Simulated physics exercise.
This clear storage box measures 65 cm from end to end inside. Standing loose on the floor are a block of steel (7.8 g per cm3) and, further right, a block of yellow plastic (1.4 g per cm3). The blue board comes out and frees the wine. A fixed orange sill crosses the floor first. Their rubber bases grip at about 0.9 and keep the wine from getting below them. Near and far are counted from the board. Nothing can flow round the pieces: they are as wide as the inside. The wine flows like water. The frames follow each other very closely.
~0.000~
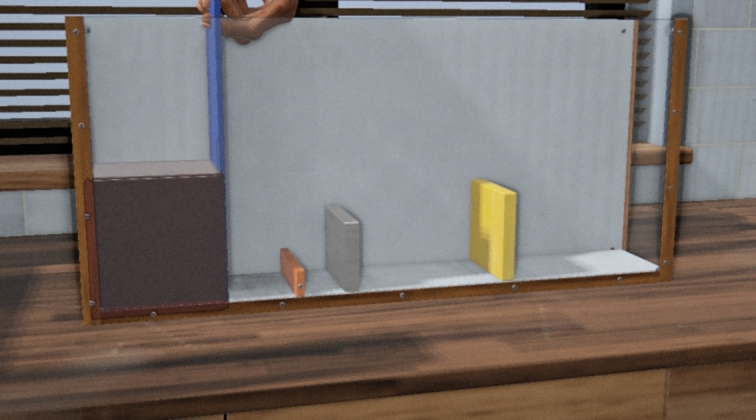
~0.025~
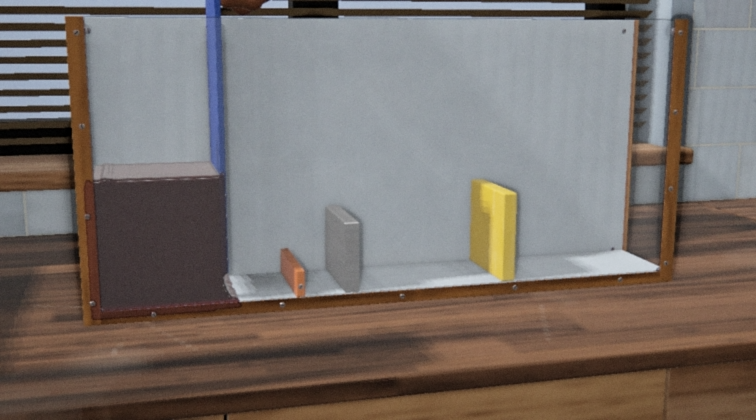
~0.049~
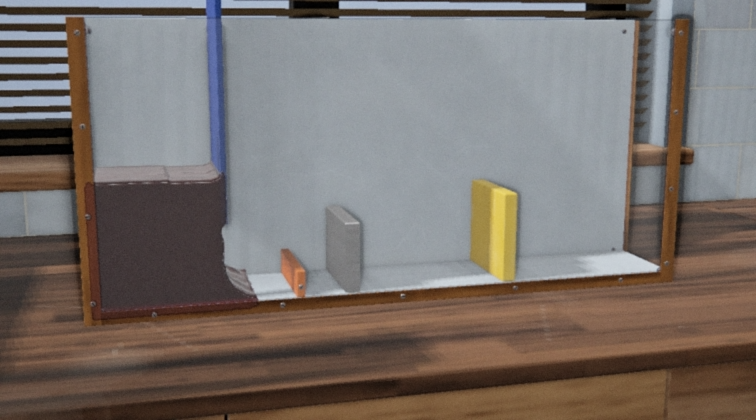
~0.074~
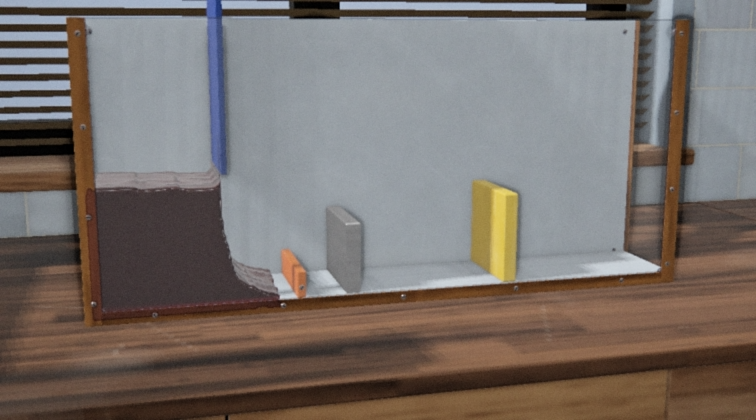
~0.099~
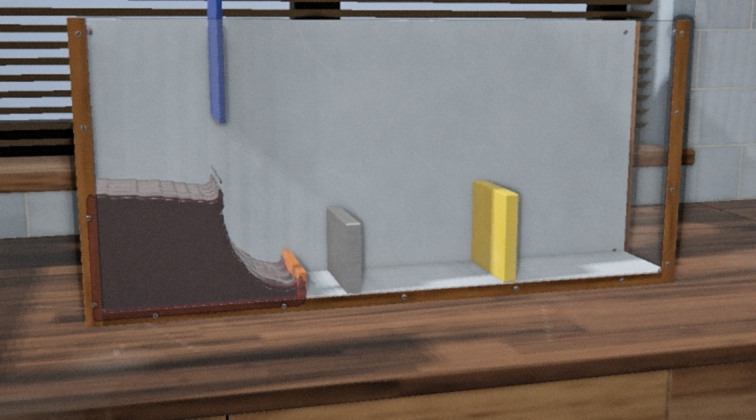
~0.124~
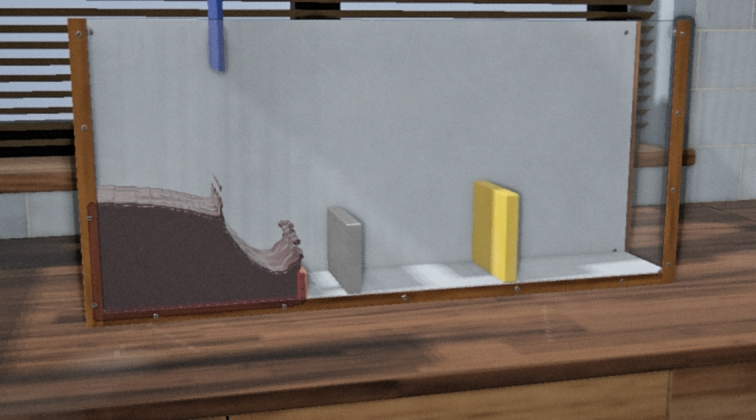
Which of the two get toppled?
Near one goes over; far one is knocked flat.
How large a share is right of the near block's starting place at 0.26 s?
Near 8 in a hundred.
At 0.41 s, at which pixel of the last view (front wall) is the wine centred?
At about (279, 265).
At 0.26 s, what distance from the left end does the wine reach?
About 34 cm.
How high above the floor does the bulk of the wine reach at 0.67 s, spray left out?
Roughly 6.0 cm up.
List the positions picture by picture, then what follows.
In the first picture, the wine tops out at (100, 180) by the left wall; its leading edge has got to (223, 299); the board ends at (226, 300); the near block's top is at (352, 226); the far block's top is at (511, 198).
In the second picture, the wine tops out at (100, 181) by the left wall; its leading edge has got to (235, 299); the board ends at (226, 272).
In the third picture, the wine tops out at (101, 184) by the left wall; its leading edge has got to (256, 298); the board ends at (225, 223).
In the fourth picture, the wine tops out at (102, 190) by the left wall; its leading edge has got to (279, 296); the board ends at (224, 173).
In the fifth picture, the wine tops out at (103, 197) by the left wall; its leading edge has got to (297, 296); the board ends at (223, 121).
In the sixth picture, the wine tops out at (104, 204) by the left wall; its leading edge has got to (298, 296); the board is clear; the near block's top is at (355, 228); the far block's top is at (513, 200).
By 0.26 s the front has run 34 cm from the left wall, the near block leans 4° and the far block is upright.
By 0.41 s the near block leans 44° and the far block is upright.
By 0.67 s the near block lies flat and the far block leans 12°.
At rest the near block lies flat and the far block lies flat; 26 per cent of the wine is past where the far block first stood.
